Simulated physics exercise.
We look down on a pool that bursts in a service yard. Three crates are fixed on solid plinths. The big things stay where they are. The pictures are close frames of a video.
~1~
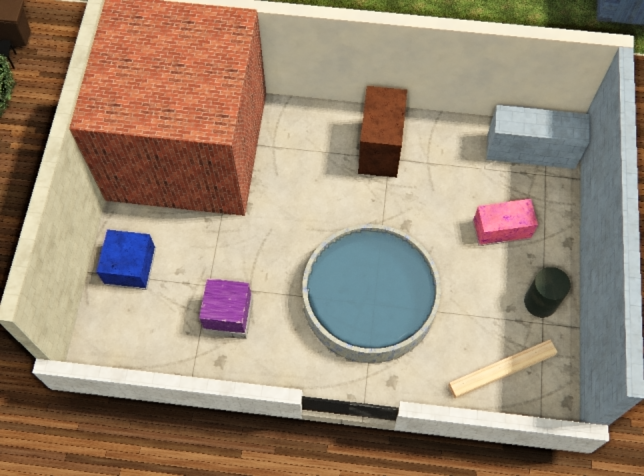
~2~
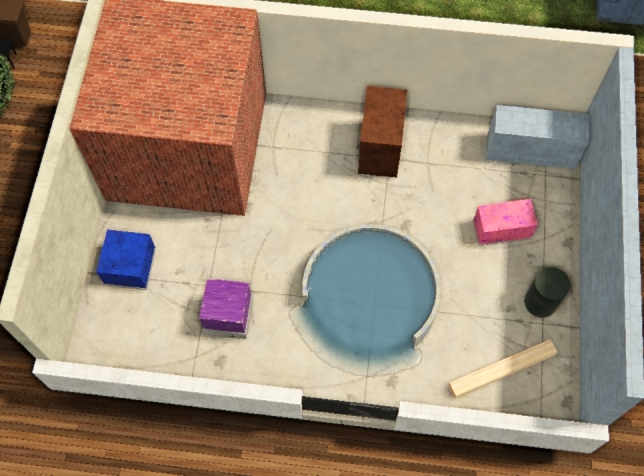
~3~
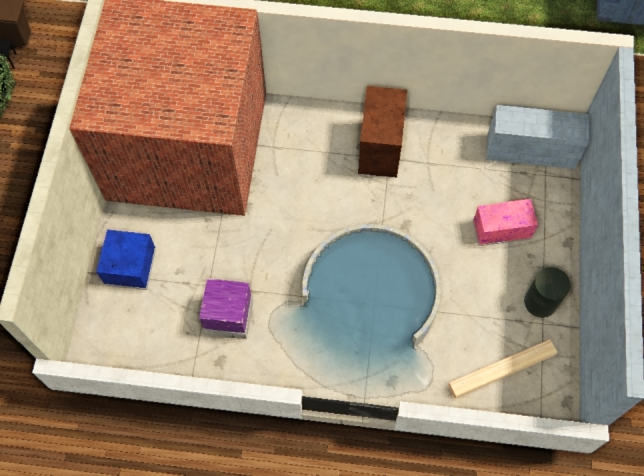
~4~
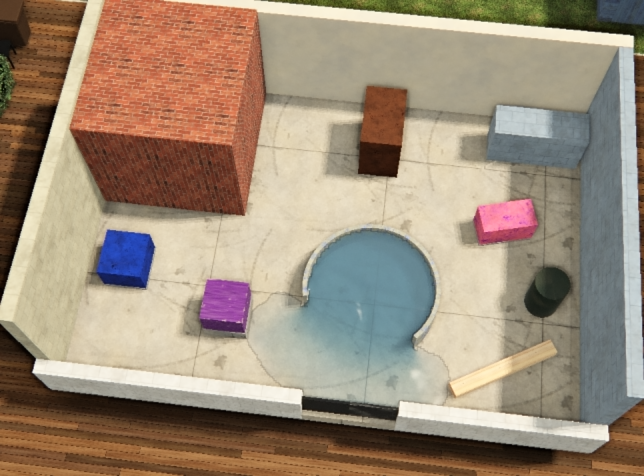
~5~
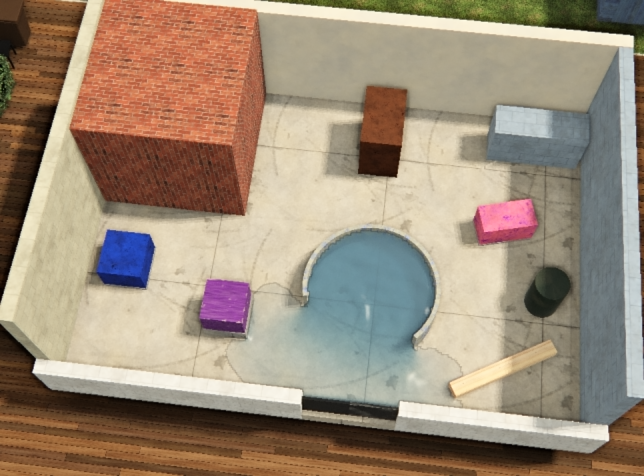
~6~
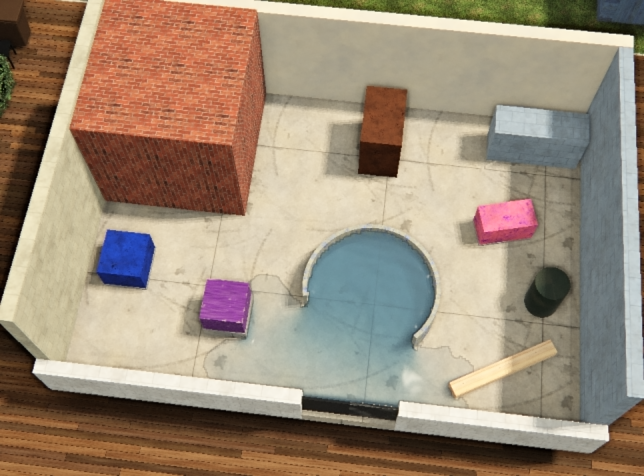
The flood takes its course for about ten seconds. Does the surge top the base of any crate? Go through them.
One by one: The purple crate escapes dry; the blue crate is wetted; the pink crate is wetted.
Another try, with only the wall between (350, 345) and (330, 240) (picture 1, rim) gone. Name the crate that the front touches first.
That is the one in purple.
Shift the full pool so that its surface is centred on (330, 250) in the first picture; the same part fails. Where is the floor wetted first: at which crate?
It is the crate marked purple.
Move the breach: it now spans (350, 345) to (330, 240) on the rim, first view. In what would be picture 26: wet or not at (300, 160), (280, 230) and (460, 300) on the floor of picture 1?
In that order: Covered, covered, no water.
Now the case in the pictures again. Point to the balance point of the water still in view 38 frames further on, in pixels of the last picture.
At about (326, 307).
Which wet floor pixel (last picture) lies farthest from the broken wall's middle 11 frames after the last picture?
Around (64, 372).
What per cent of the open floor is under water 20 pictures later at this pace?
About 50 per cent.
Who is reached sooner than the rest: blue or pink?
First comes the blue-painted one.
A moment on, water covers 20 % of the floor; the purple crate water round its plinth, the blue crate not reached, the pink crate not reached.
Next, water covers 30 % of the floor; the purple crate water round its plinth, the blue crate not reached, the pink crate not reached.
Then, water covers 50 % of the floor; the purple crate water round its plinth, the blue crate water round its plinth, the pink crate water round its plinth.
Later, water covers 75 % of the floor; the purple crate water round its plinth, the blue crate water round its plinth, the pink crate water round its plinth.
In the end, water covers 95 % of the floor; the purple crate stayed above the water, the blue crate was topped, the pink crate was topped.
